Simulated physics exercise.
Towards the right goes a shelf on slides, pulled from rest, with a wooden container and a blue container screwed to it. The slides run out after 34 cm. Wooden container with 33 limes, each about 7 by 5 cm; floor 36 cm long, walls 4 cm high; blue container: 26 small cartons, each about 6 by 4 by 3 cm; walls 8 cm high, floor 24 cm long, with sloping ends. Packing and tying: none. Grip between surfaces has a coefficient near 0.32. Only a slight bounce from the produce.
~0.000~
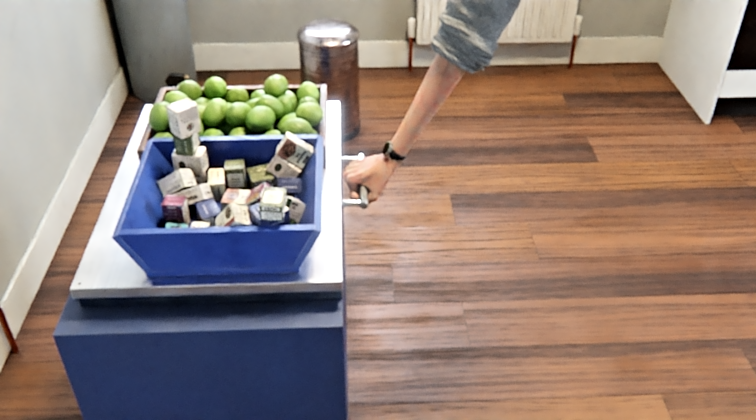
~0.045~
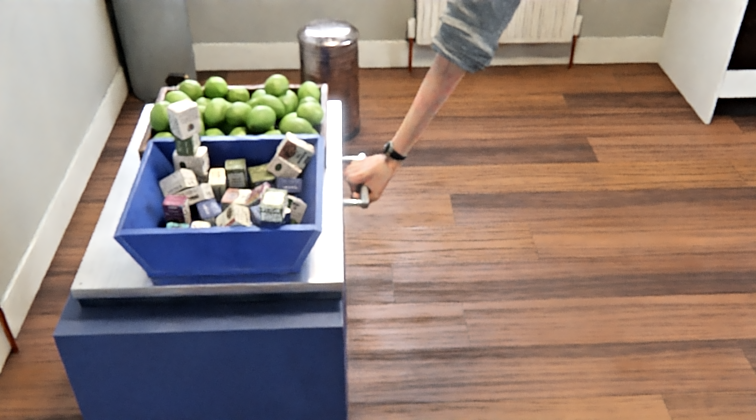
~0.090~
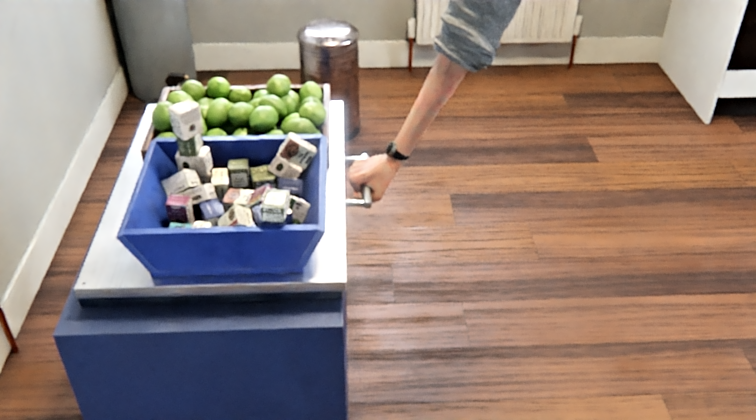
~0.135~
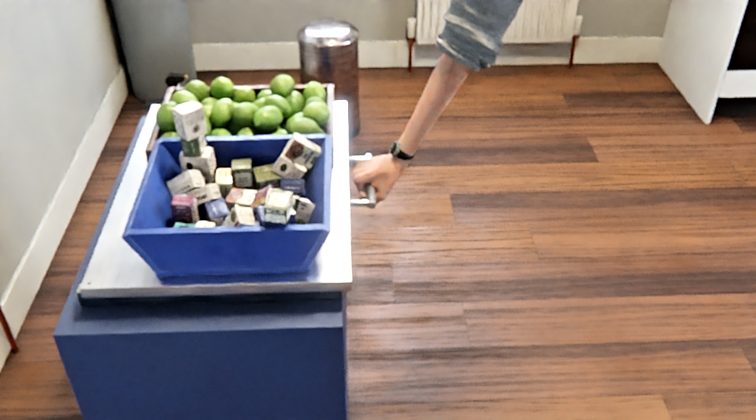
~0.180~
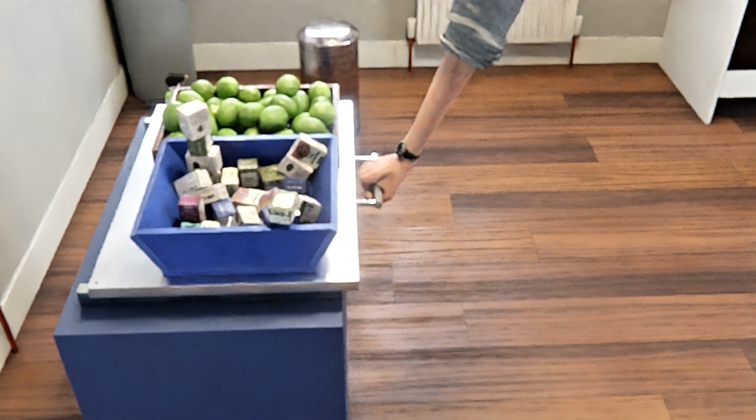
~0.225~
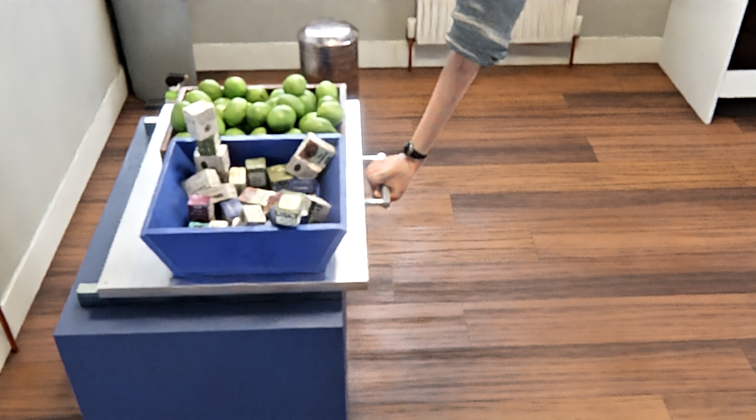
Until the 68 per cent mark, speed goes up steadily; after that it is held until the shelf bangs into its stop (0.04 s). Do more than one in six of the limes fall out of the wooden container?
No.
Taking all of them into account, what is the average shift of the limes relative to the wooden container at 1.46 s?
I'd put it at close to 2 cm toward the right.
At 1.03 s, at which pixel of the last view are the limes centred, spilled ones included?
Middle: About (398, 120) px.
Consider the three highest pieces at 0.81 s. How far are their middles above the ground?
On average they sit about 78 cm high.
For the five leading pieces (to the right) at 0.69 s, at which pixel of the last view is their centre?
Mean position approx. (465, 114).
After 0.61 s, end of travel.
After 0.69 s, wooden container 33 in, 0 out and blue container 24 in, 2 out.
After 0.81 s, wooden container 31 in, 2 out and blue container 24 in, 2 out.
After 1.03 s, wooden container 31 in, 2 out and blue container 24 in, 2 out.
Outcome (at 1.46 s), wooden container 31 in, 2 out and blue container 24 in, 2 out. Asked share, 2 of 33, 6 per cent.
